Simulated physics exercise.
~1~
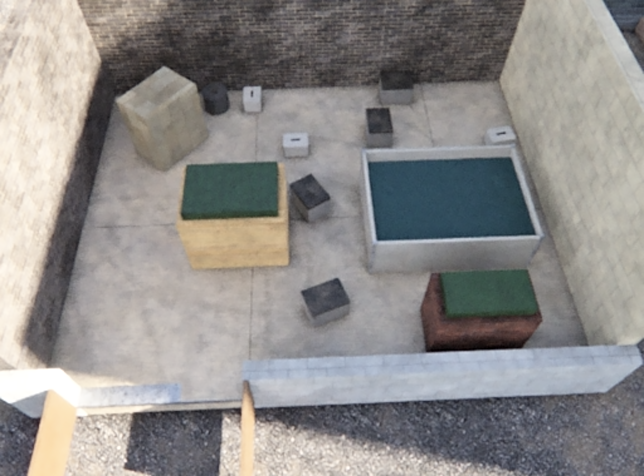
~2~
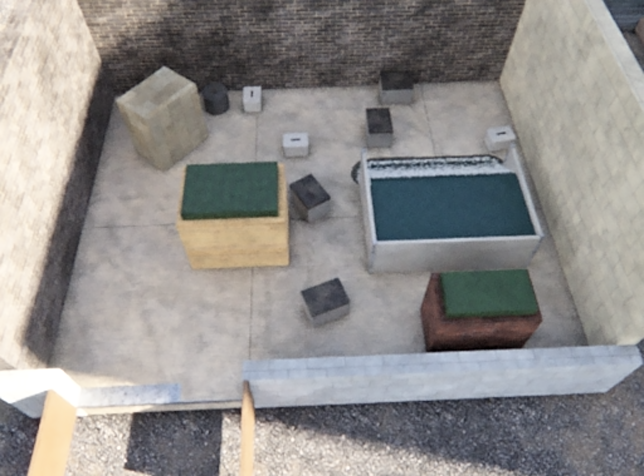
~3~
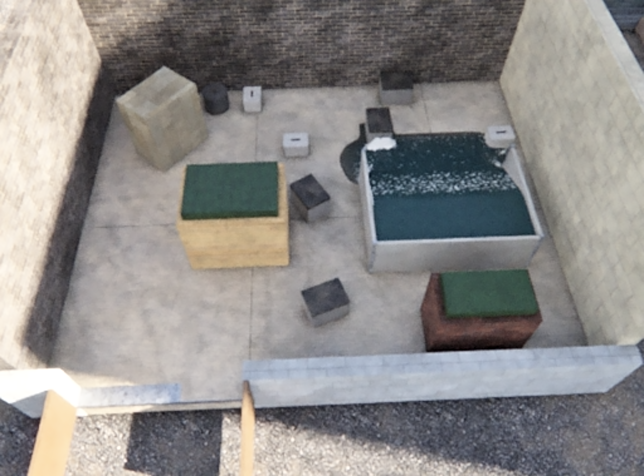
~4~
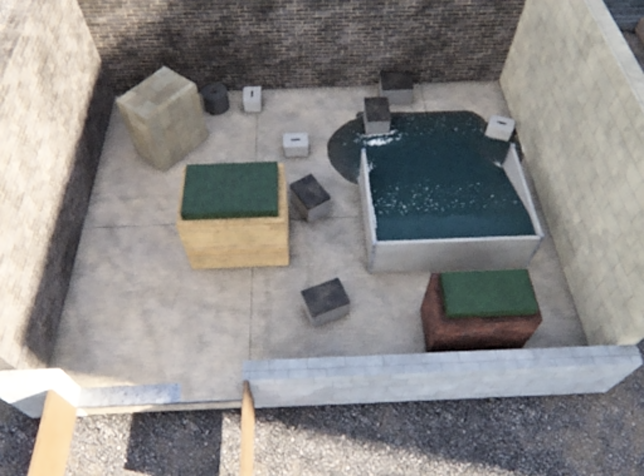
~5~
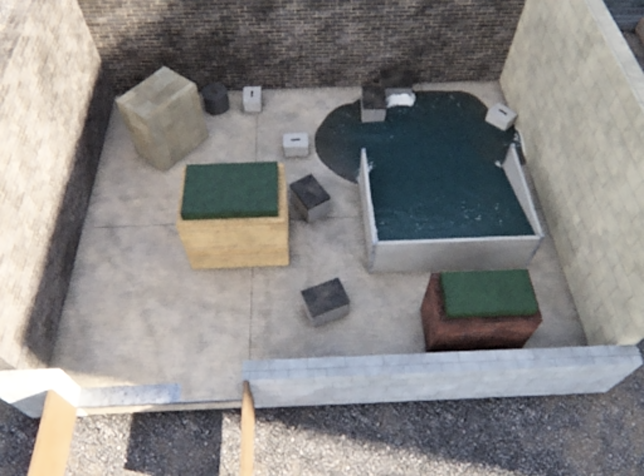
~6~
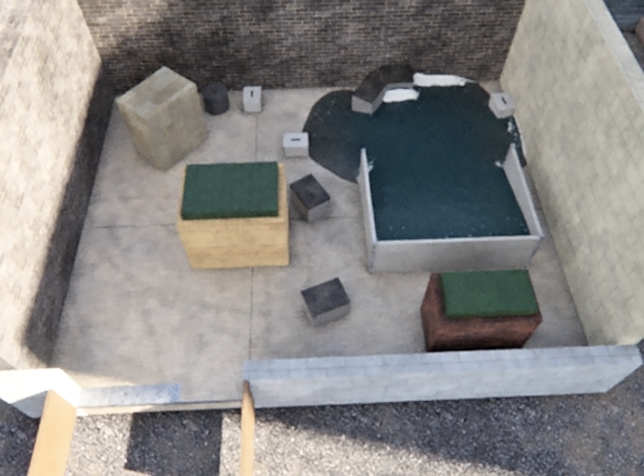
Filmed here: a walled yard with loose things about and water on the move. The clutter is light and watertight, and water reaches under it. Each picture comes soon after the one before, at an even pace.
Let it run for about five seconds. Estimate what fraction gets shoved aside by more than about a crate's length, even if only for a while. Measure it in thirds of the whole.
Share: Two thirds and up.
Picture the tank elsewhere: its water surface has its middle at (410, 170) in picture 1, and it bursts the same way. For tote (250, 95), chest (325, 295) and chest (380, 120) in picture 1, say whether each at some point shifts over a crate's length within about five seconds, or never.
In order: Went well off, remained close by, went well off.
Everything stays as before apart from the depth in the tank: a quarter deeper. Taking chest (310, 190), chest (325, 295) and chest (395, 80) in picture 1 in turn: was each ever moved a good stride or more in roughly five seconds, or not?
Going through them, I'd say never got there, then never got there, then got there.
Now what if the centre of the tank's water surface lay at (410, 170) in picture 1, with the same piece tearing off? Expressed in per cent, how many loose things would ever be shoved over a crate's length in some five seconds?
It should come out close to 60 %.
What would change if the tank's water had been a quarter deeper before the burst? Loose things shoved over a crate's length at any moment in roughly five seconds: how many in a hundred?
Close to 80 %.
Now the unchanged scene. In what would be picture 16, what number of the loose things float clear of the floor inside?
It adds up to 4.
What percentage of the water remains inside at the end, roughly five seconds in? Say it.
Something like 100 per cent, give or take.
A moment on, 2 of 8 are well off their spots; 3 afloat.
Next, 4 of 8 are well off their spots; 4 afloat.
Later, 6 of 8 are well off their spots; 4 afloat.
In the end, 6 of 8 are well off their spots, and 6 have been at some point; 5 afloat.
